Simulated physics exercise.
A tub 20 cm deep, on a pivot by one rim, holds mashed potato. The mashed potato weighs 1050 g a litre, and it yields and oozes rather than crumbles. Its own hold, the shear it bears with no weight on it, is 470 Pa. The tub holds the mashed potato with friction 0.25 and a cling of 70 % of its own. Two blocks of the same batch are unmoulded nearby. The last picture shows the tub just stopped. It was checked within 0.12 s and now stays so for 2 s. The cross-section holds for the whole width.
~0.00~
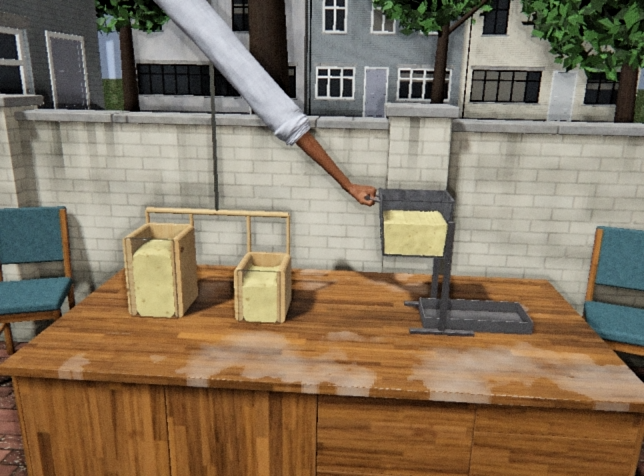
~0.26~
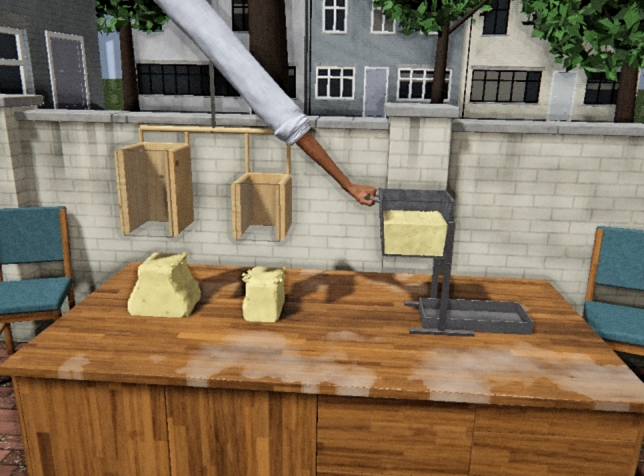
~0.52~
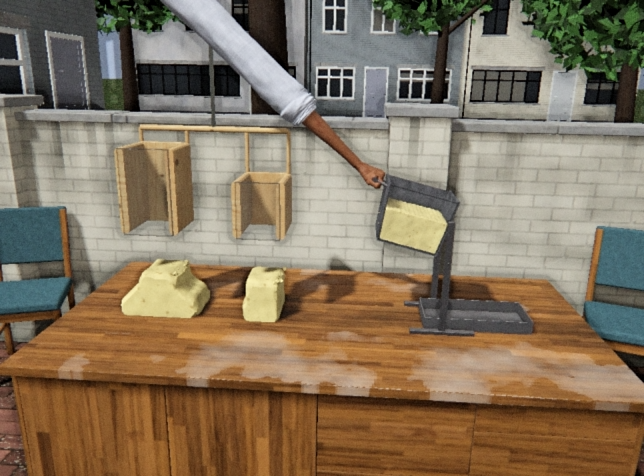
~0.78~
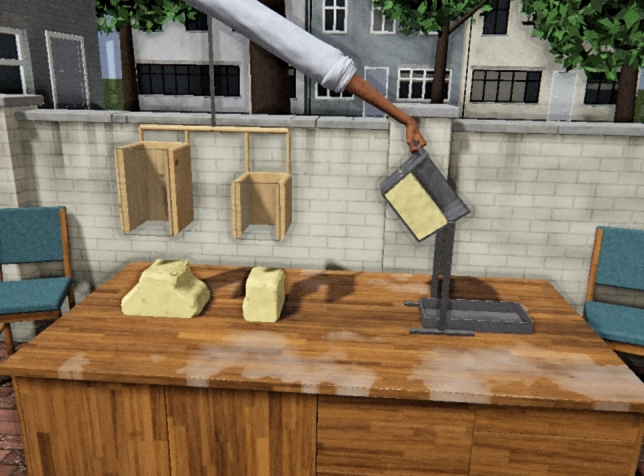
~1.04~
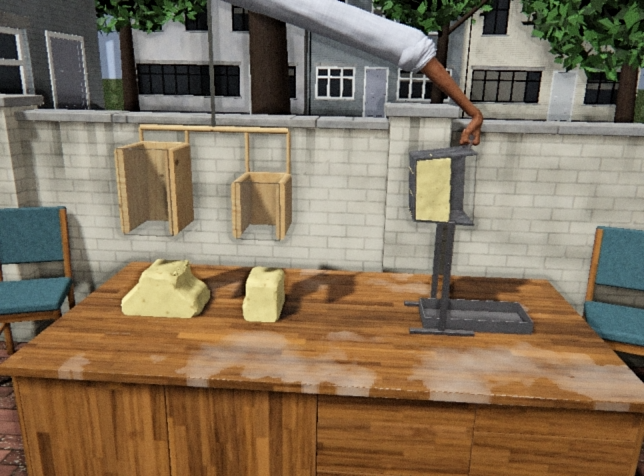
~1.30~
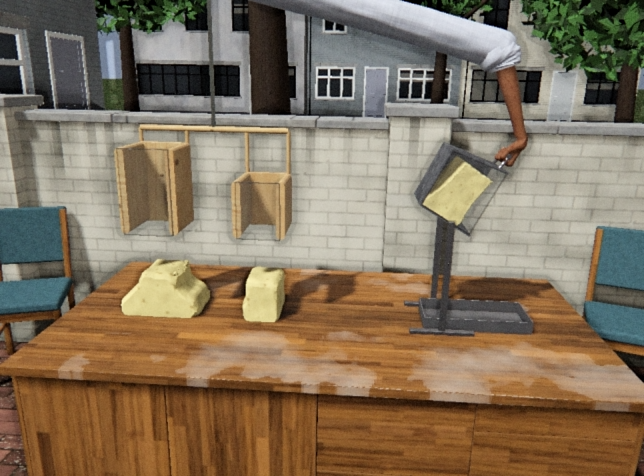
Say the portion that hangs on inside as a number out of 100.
The portion that hangs on inside is near 0 %.
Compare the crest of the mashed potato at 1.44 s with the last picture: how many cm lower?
Some 12 cm.
After 1.44 s, the tub is at 116 degrees and holds 56 %.
After 1.61 s, the tub is at 116 degrees and holds 0 %.
After 1.78 s, the tub is at 116 degrees and holds 0 %.
After 1.95 s, the tub is at 116 degrees and holds 0 %.
After 3.30 s, the tub is at 116 degrees and holds 0 %.
